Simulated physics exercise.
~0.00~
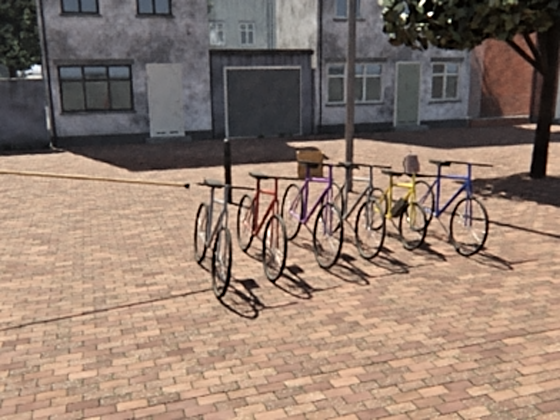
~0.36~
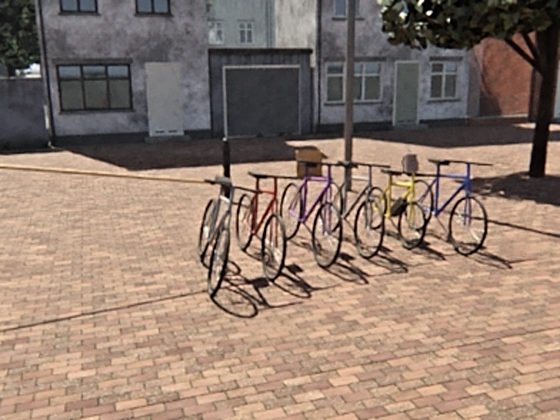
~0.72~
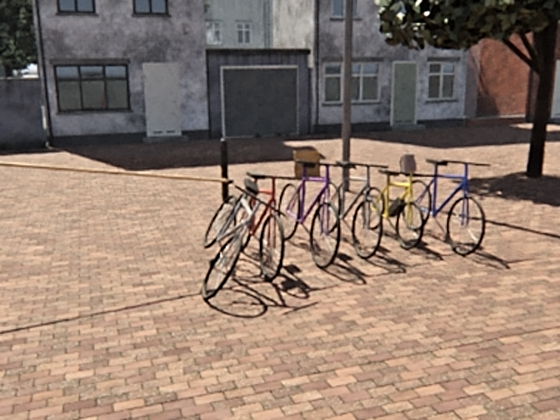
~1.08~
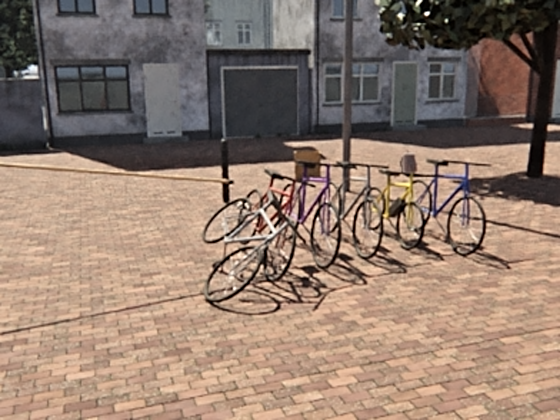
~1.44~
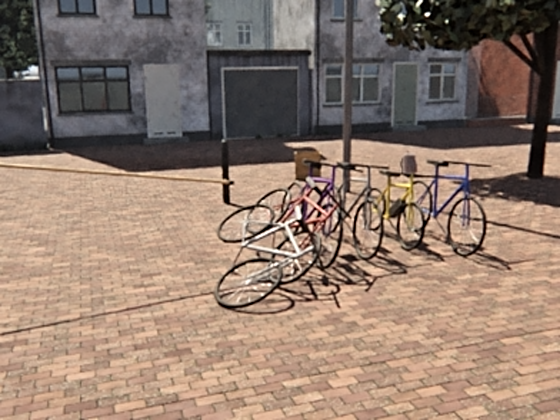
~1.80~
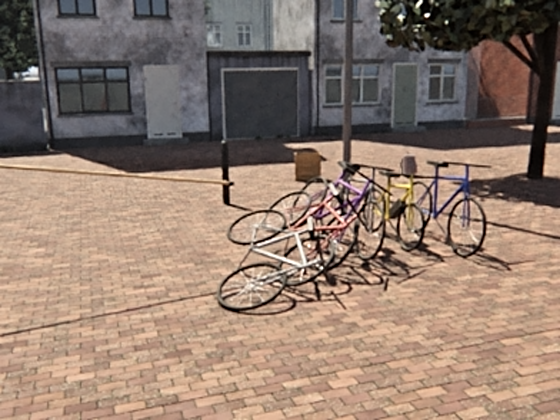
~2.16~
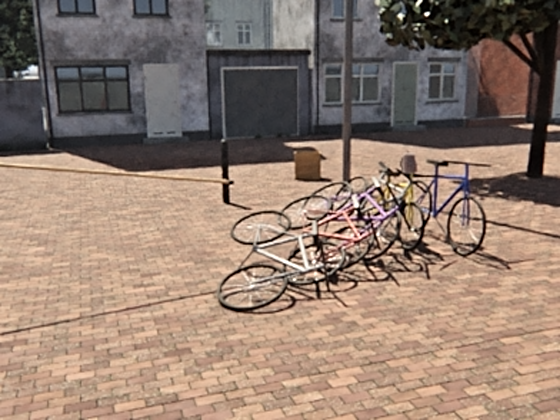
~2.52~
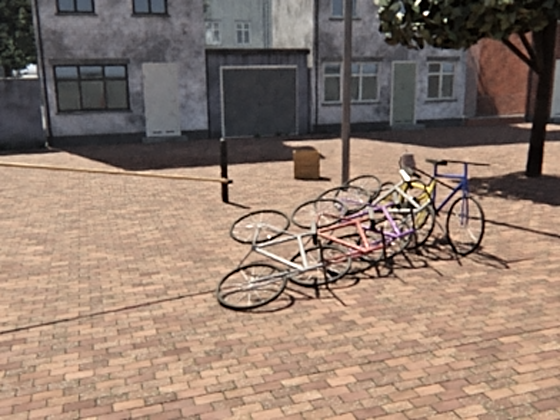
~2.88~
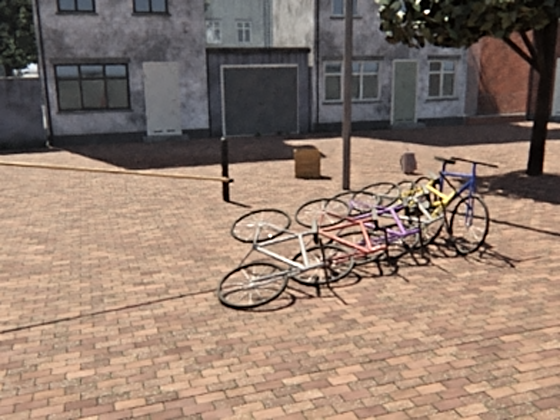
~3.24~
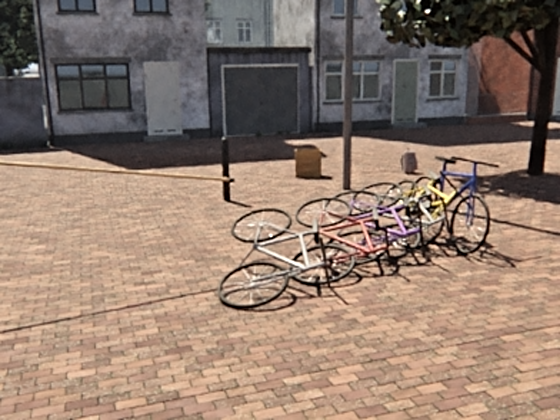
The nearest bicycle topples rightward, knocking down others until only the blue one remains standing.
